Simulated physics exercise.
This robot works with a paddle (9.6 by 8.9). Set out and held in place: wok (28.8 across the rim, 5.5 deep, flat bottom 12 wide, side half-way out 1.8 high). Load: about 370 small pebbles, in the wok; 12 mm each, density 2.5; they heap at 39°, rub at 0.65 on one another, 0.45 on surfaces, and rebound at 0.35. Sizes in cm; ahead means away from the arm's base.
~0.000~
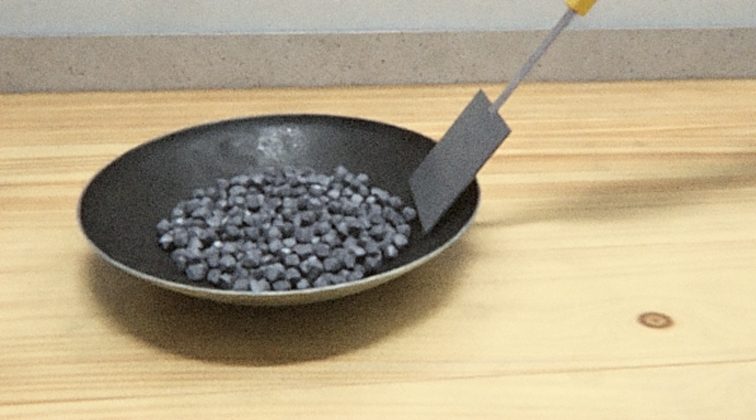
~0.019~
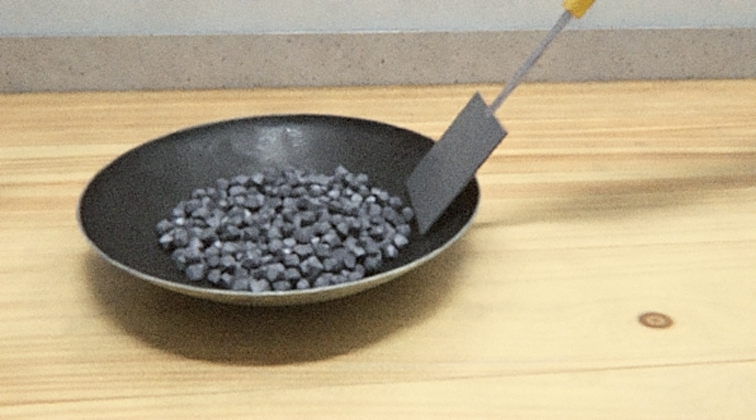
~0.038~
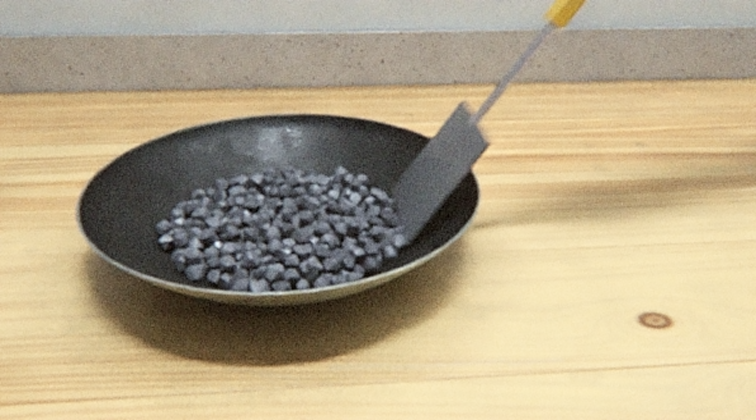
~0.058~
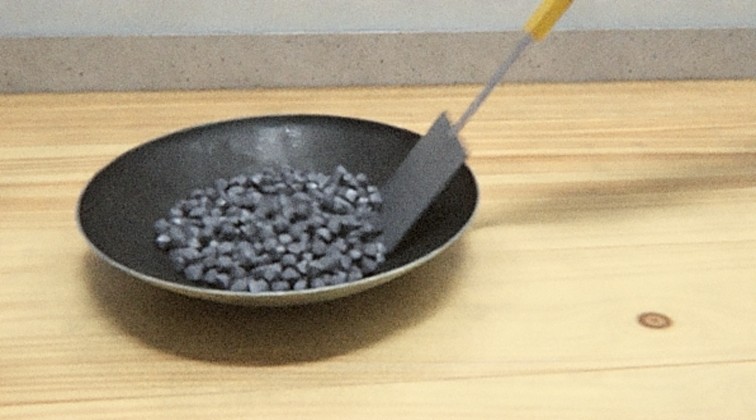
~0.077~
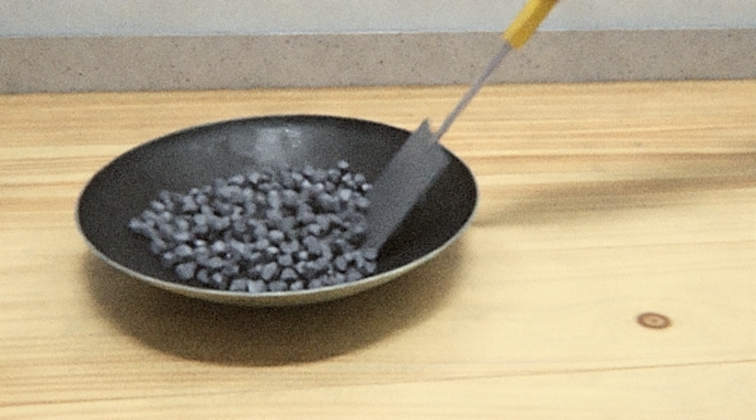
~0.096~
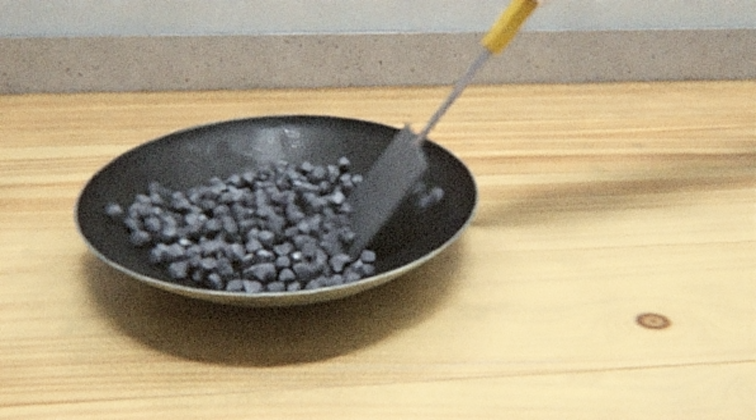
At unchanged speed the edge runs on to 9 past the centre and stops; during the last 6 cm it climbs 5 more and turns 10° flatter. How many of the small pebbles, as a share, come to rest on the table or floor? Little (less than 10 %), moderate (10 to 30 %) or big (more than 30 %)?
A moderate share, 10 to 30 %, ends on the table or floor.
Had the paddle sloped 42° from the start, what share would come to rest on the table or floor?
It would be near 25 per cent.
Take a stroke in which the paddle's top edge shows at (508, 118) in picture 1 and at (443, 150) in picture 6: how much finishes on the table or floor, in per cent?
About 20 per cent.
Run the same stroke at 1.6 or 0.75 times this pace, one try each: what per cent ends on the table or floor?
Some 40 and 15 per cent.
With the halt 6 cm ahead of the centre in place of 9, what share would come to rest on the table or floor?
In that case some 5 per cent.
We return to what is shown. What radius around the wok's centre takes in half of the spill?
About 22 cm.
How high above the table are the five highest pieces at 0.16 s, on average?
Roughly 8 cm.
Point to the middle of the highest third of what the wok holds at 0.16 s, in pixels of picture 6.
At about (181, 214).
After 0.16 s, sloping 55°, highest piece 10 above the table; 371 in the wok, 2 on the blade or in flight.
After 0.23 s, sloping 51°, highest piece 12 above the table; 361 in the wok, 12 on the blade or in flight.
After 0.46 s, sloping 45°, highest piece 16 above the table; 293 in the wok, 65 on the table or floor, 15 on the blade or in flight.
After 1.51 s, sloping 45°, highest piece 6 above the table; 293 in the wok, 80 on the table or floor.
In the end, 293 in the wok, 80 on the table or floor. That is 21 % on the table or floor.
